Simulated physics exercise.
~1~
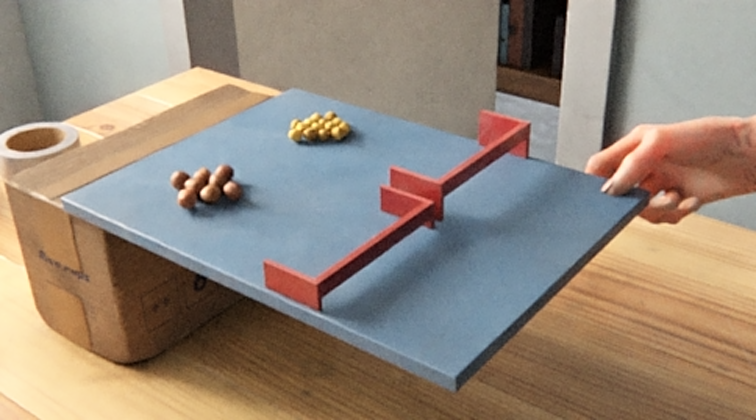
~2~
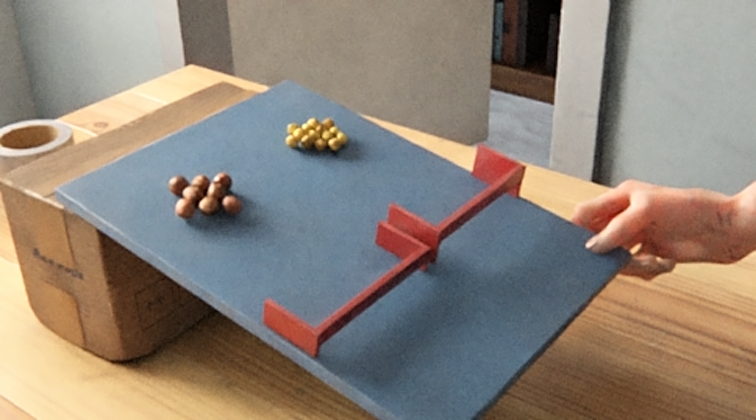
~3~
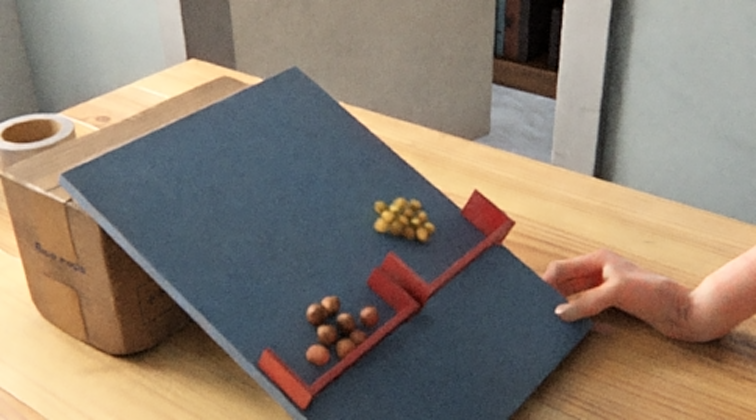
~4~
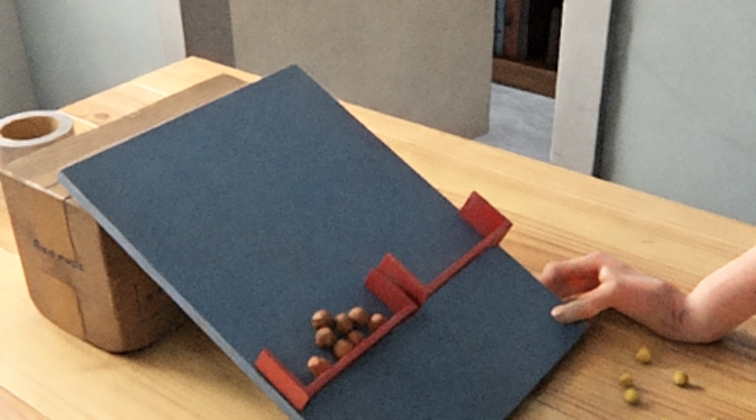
On a wooden table, a hand lowered one end of a blue board propped on a cardboard box until brown and yellow balls rolled down toward red barriers; the brown ones stayed caught, while the yellow ones got past and ended up beyond the board.
